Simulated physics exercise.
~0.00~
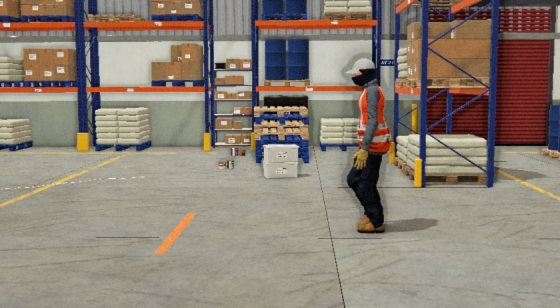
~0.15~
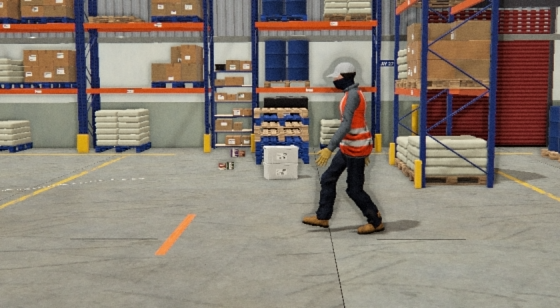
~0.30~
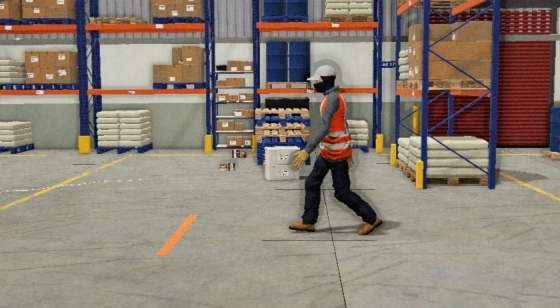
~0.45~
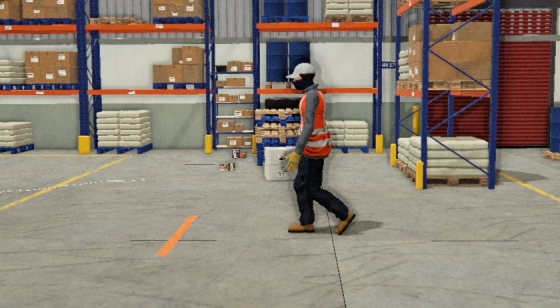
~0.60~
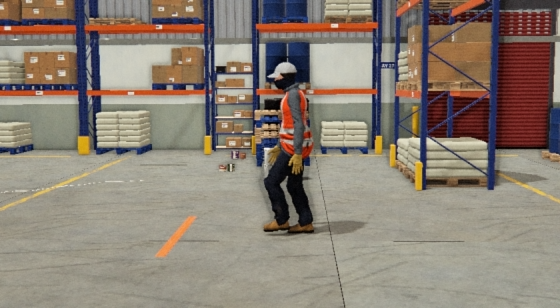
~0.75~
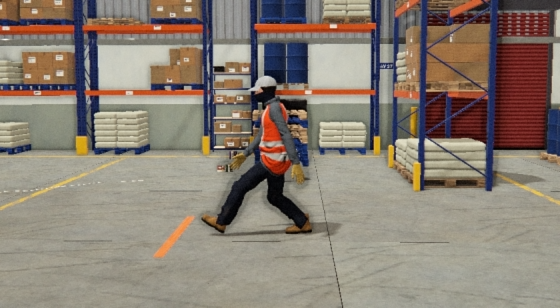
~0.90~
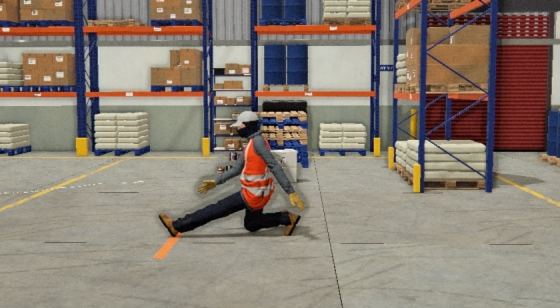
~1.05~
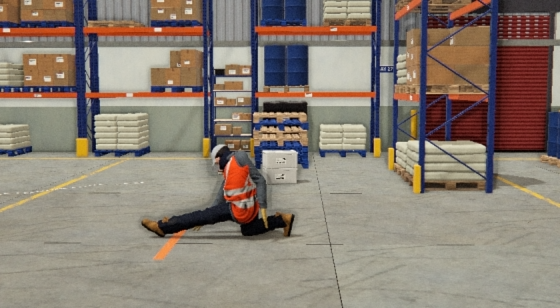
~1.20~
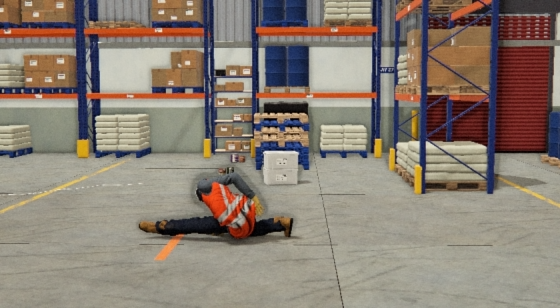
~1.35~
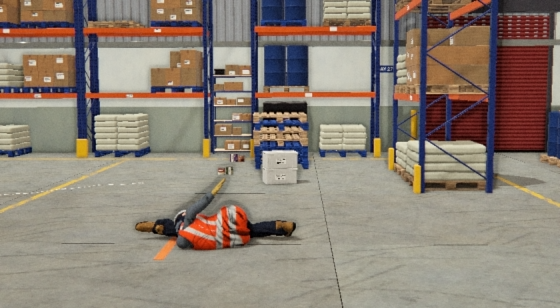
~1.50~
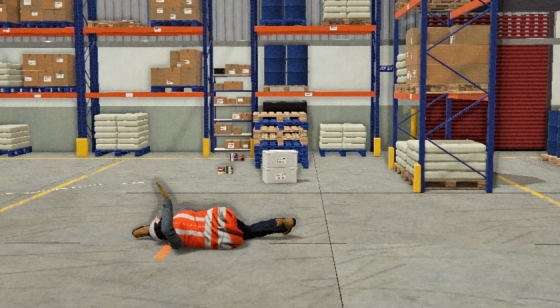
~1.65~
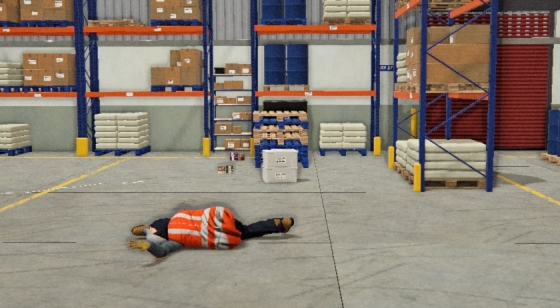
Worker in orange vest walking left across a warehouse, sinking into a wide split and slumping down, chest short of orange tape.
